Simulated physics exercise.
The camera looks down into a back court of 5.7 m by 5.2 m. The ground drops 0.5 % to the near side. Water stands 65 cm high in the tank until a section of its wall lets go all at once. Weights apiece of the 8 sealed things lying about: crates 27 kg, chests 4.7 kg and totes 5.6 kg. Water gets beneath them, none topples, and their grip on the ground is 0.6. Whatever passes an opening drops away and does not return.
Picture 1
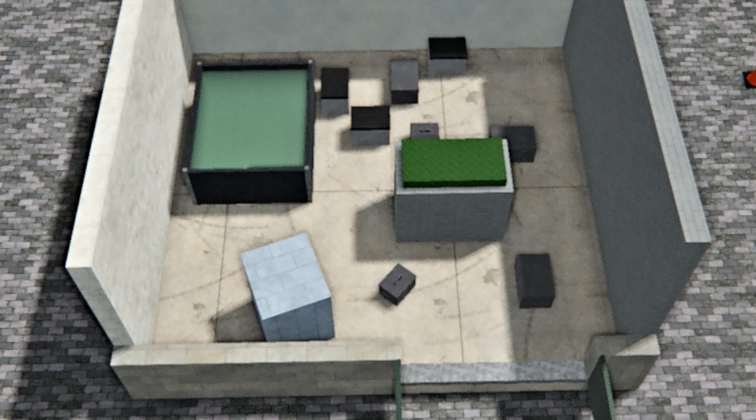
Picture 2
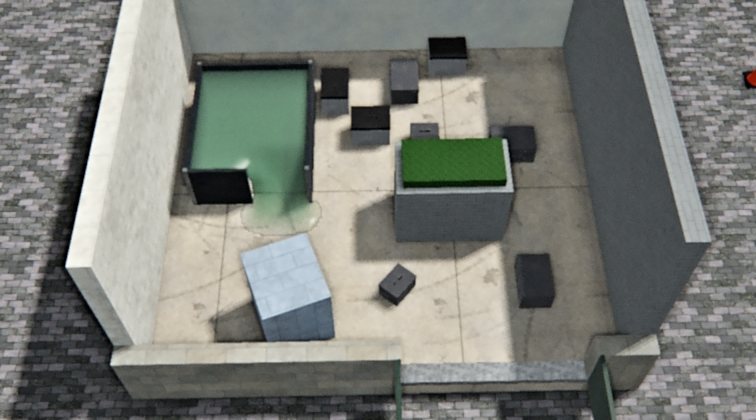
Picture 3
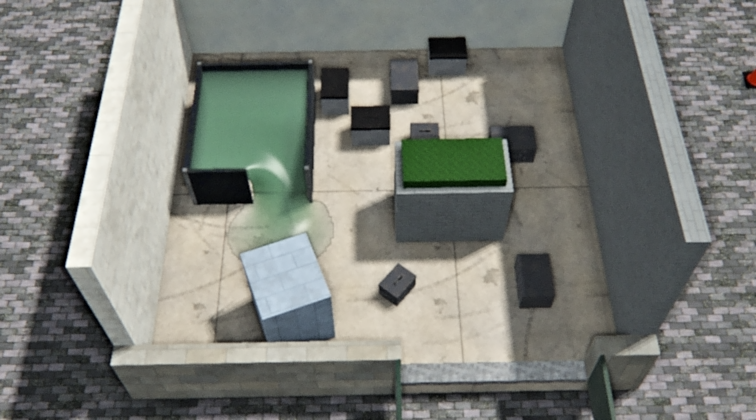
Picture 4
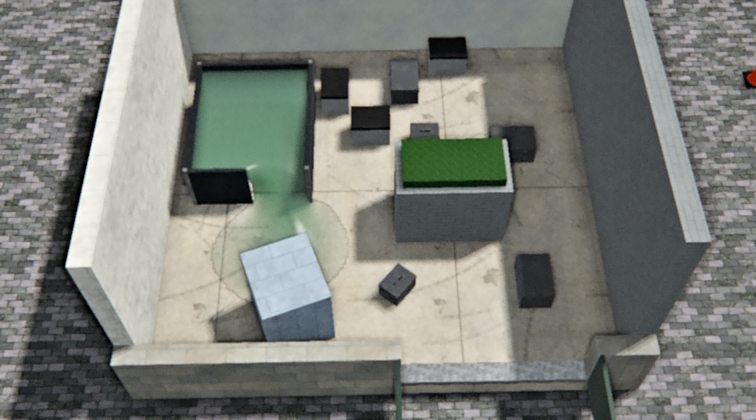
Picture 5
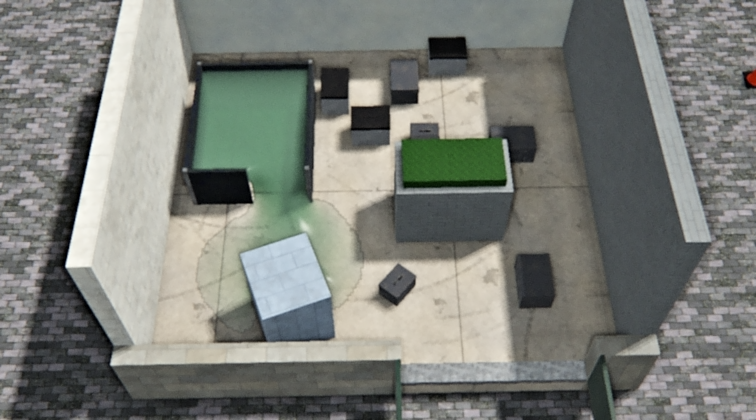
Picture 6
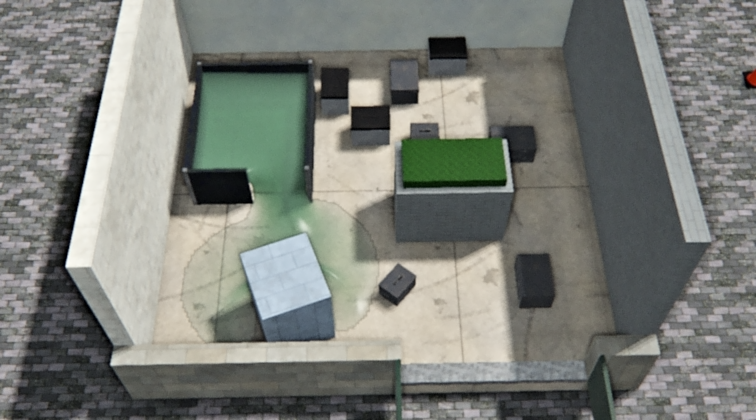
The footage shows a walled court with scattered dark boxes, where greenish water escapes through a gap in the near side of a dark-framed tank and spreads across the floor around a pale block, while the boxes stay still.
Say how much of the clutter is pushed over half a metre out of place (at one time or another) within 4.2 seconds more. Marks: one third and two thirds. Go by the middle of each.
It is not even a third.
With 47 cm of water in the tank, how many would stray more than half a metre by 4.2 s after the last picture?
Then 1.
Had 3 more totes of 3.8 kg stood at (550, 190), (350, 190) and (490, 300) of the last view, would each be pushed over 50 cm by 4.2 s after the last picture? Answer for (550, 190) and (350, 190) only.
In that order: Less, less.
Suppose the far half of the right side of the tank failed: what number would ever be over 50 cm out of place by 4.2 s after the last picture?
Then 6.
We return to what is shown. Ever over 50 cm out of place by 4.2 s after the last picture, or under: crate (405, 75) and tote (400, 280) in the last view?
In that order: Less, past it.
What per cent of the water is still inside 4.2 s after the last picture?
Some 82 per cent remains.
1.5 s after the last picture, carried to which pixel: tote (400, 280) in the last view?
Around (568, 332).
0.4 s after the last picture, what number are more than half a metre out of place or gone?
I count 0.
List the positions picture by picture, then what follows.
In the first picture, a crate at (513, 137) rests on the ground; a chest at (335, 82) rests on the ground; 2.6 m2 under water; 0 of 8 have shifted.
In the second picture, a crate at (513, 137), on the bottom; a chest at (335, 82) rests on the ground; 3.1 m2 under water; 0 of 8 have shifted.
In the third picture, a crate at (513, 137), on the bottom; a chest at (335, 82) rests on the ground; water covers 3.8 m2; 0 of 8 have shifted.
In the fourth picture, a crate at (513, 137), on the bottom; a chest at (335, 82), on the bottom; water covers 4.5 m2; 0 of 8 have shifted.
In the fifth picture, a crate at (513, 137) rests on the ground; a chest at (335, 82), on the bottom; water covers 5.2 m2; 0 of 8 have shifted.
In the sixth picture, a crate at (513, 137), on the bottom; a chest at (335, 82), on the bottom; water covers 6.0 m2; 0 of 8 have shifted.
Then, 0.4 s after the last picture 0 of 8 are over 50 cm from their spots; 0 afloat.
Then, 1.5 s after the last picture 1 of 8 are over 50 cm from their spots; 0 afloat.
Then, 2.8 s after the last picture 1 of 8 are over 50 cm from their spots; 0 afloat.
Then, 4.2 s after the last picture 1 of 8 are over 50 cm from their spots, and 1 have been at some point; 0 afloat.
